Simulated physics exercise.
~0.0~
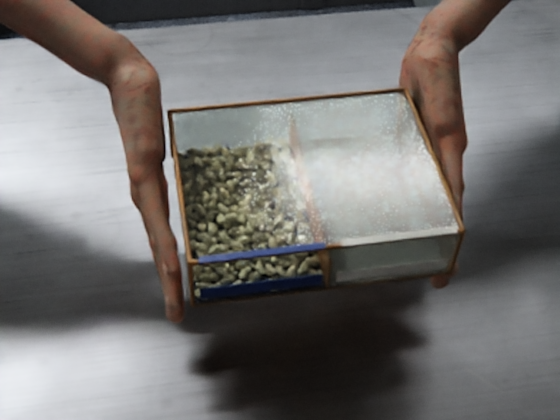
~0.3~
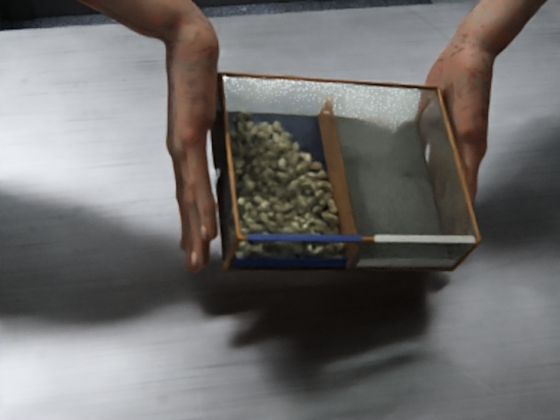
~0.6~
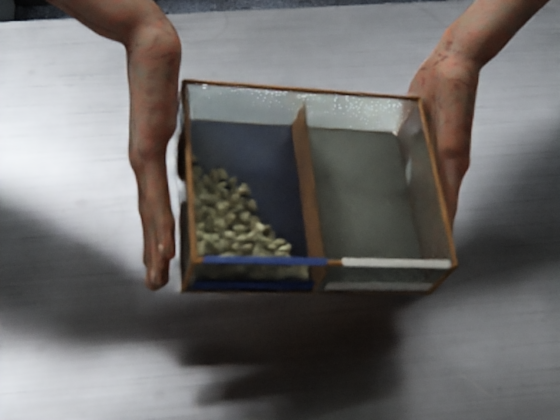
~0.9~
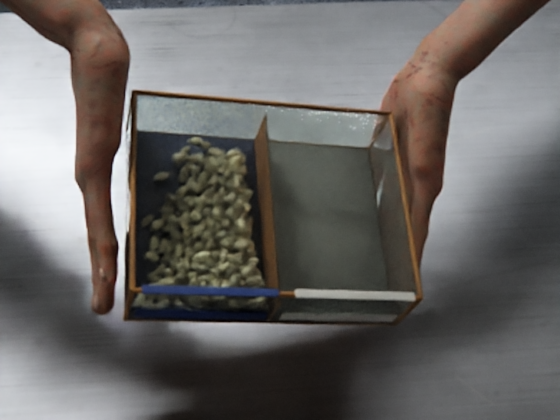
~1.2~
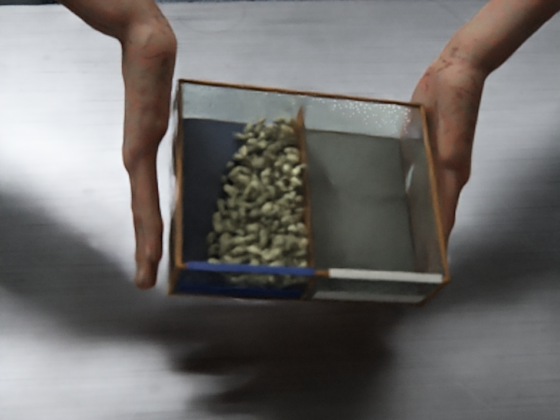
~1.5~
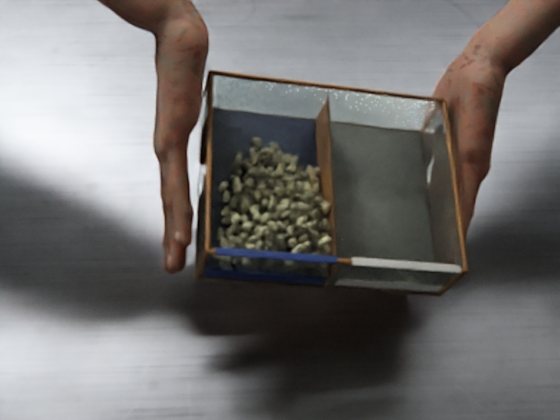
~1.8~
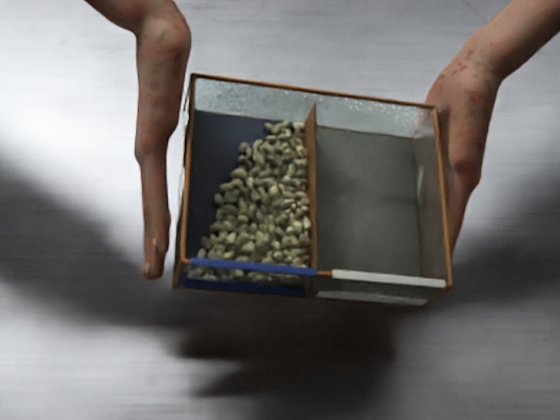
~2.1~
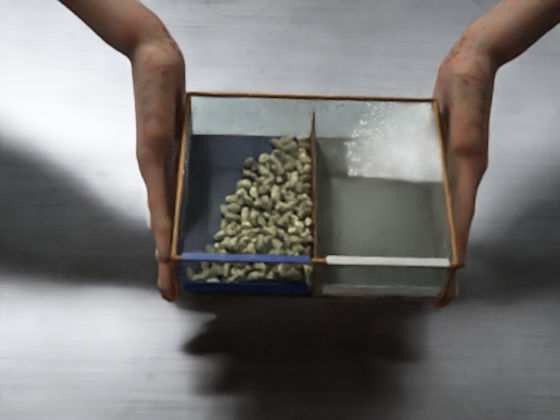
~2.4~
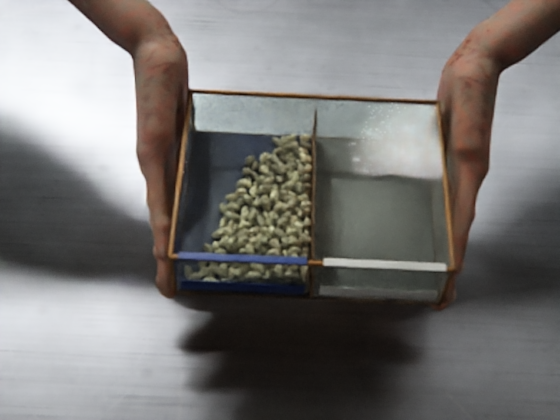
Two hands shake and tilt a divided box, then level it, beans staying in the blue side.
